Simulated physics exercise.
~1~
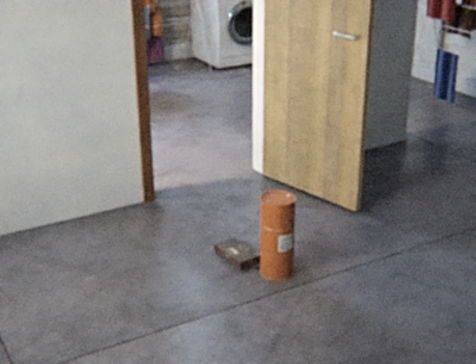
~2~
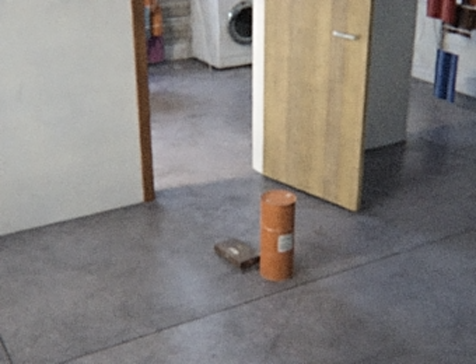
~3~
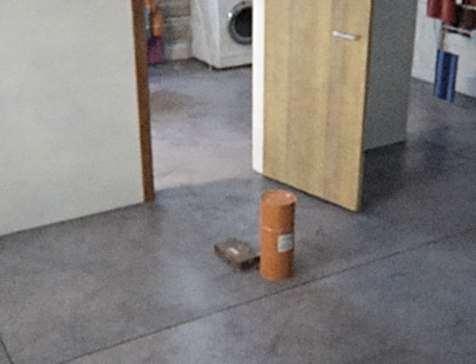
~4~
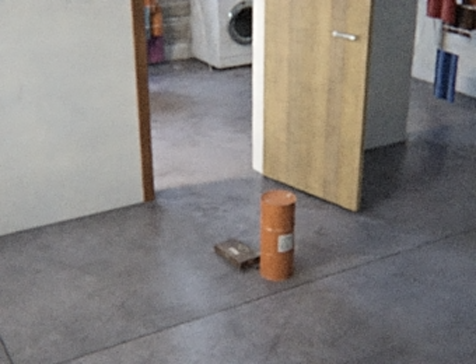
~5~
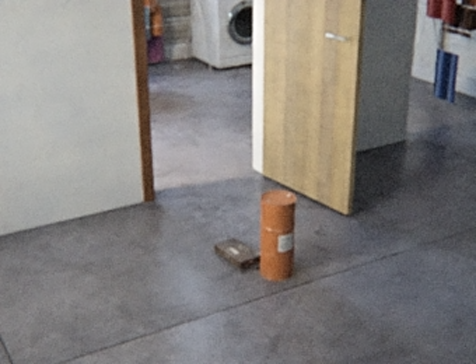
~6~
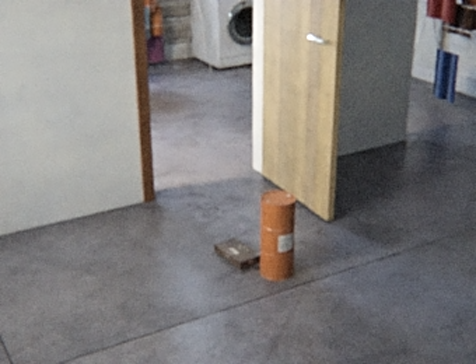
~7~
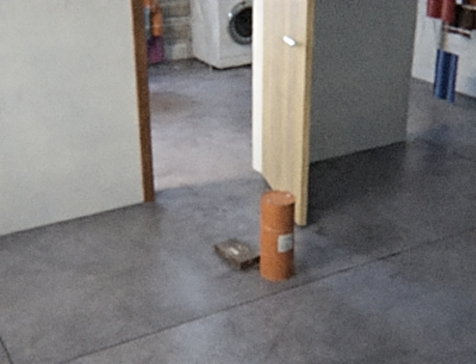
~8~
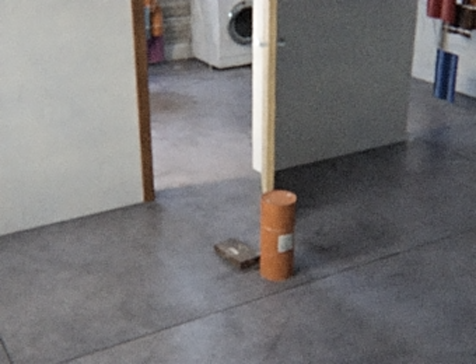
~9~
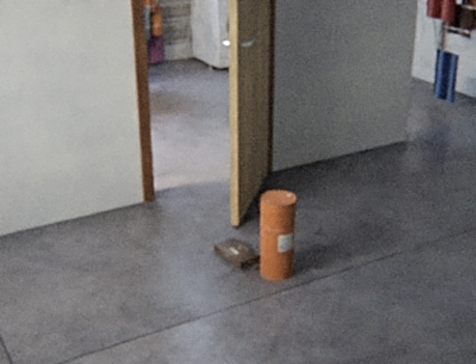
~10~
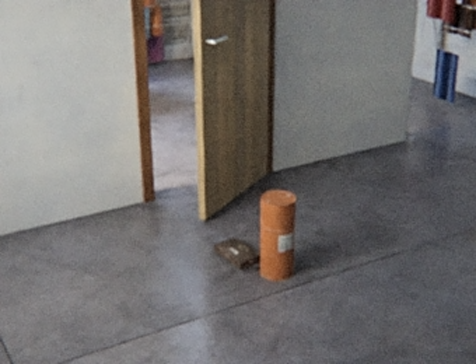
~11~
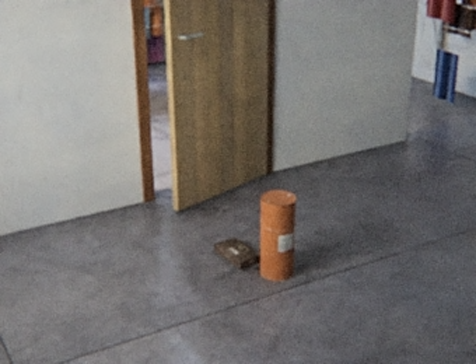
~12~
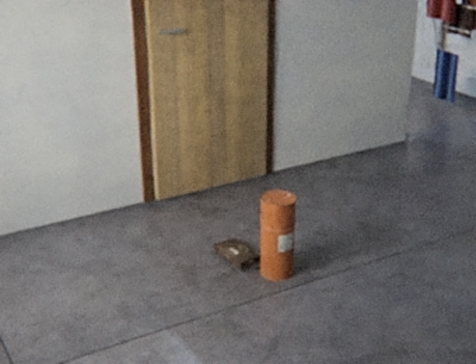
A wooden door stands wide open in a pale wall, with a washing machine visible in the room beyond it. On the grey floor in front sit an orange canister and a small brown packet, side by side. The door stays almost still at first, then begins to swing, turning edge-on to the view behind the canister. It keeps sweeping to the left, clearing both objects and gradually hiding the washing machine. Finally it settles into its frame, fully shut, while the canister and packet remain exactly where they were.
